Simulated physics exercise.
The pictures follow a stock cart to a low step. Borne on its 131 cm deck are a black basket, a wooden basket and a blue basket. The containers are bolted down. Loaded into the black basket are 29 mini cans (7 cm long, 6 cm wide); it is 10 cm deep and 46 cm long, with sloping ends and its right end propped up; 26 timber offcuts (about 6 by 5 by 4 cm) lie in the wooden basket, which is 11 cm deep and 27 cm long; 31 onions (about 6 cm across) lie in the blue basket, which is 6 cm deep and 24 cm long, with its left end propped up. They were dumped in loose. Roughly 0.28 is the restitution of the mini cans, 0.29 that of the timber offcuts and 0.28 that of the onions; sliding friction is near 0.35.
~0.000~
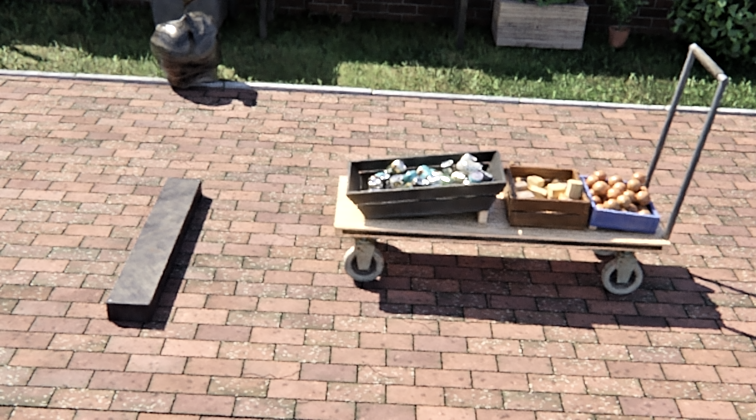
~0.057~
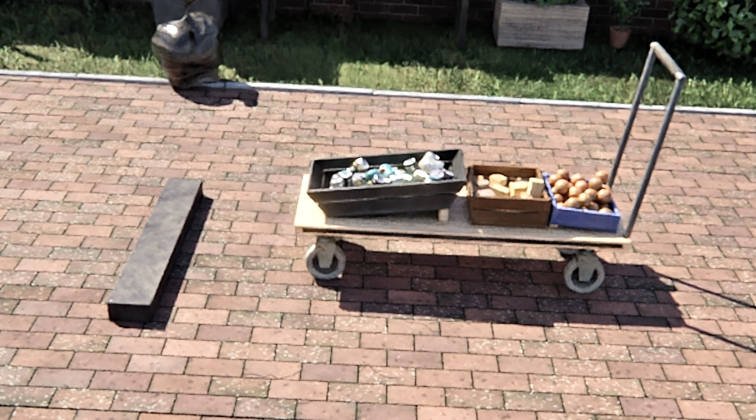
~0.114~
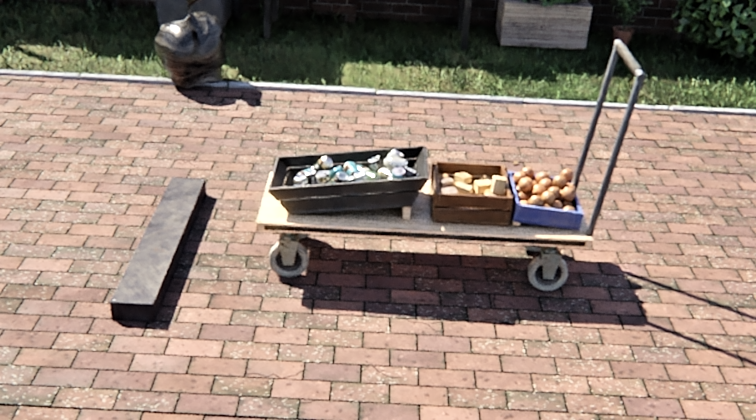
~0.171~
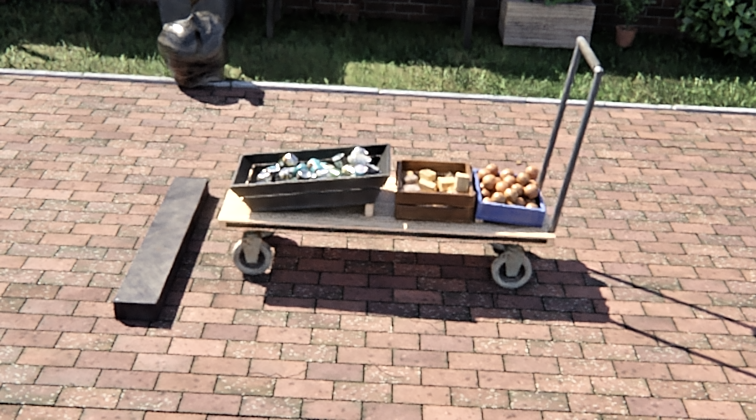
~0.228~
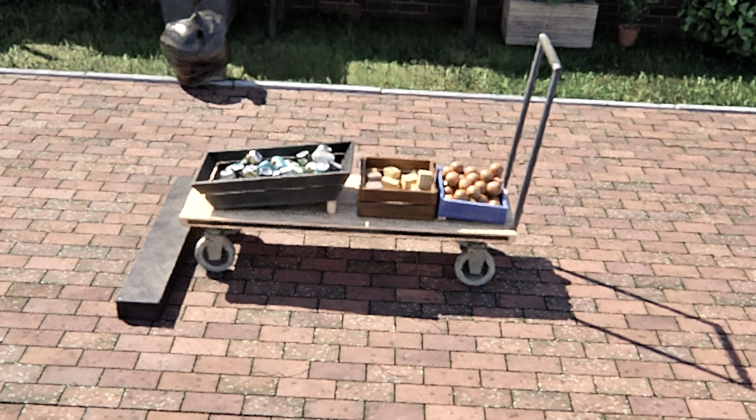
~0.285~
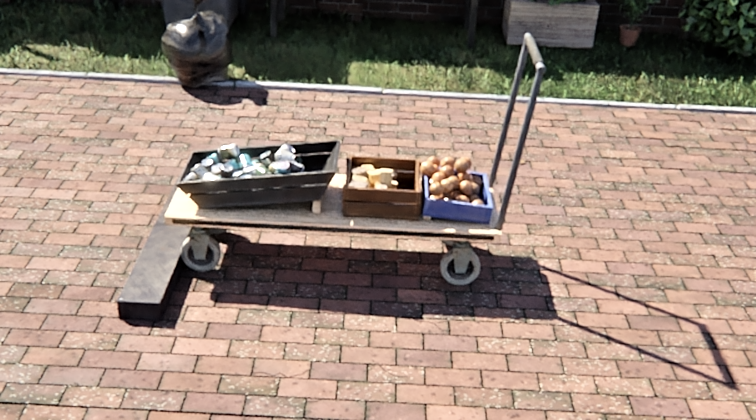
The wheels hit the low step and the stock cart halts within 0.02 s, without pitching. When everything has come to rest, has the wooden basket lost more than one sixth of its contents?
No, it has lost under a sixth.
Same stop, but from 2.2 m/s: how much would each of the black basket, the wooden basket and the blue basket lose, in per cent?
Black basket 20 %, wooden basket 0 %, blue basket 10 %.
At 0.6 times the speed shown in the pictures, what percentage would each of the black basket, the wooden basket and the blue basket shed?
In that case the black basket sheds 0 per cent, the wooden basket 0 per cent and the blue basket 20 per cent.
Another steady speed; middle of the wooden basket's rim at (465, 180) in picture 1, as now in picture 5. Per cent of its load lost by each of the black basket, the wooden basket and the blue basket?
Then black basket 0, wooden basket 0, blue basket 0 per cent.
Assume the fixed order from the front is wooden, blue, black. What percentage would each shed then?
In that arrangement the black basket sheds 40 per cent of its load, the wooden basket 0 per cent, and the blue basket 30 per cent.
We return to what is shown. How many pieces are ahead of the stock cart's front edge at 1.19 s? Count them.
I'd put it at some 10 pieces.
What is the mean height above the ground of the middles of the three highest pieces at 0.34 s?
Mean height: Some 48 cm.
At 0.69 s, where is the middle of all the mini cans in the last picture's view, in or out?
(207, 174).
After 0.34 s, black basket 29 in, 0 out, wooden basket 26 in, 0 out and blue basket 28 in, 3 out.
After 0.46 s, black basket 23 in, 6 out, wooden basket 26 in, 0 out and blue basket 23 in, 8 out.
After 0.69 s, black basket 18 in, 11 out, wooden basket 25 in, 1 out and blue basket 22 in, 9 out.
Outcome (at 1.19 s), black basket 18 in, 11 out, wooden basket 25 in, 1 out and blue basket 22 in, 9 out. Asked share, 1 of 26, 4 per cent.
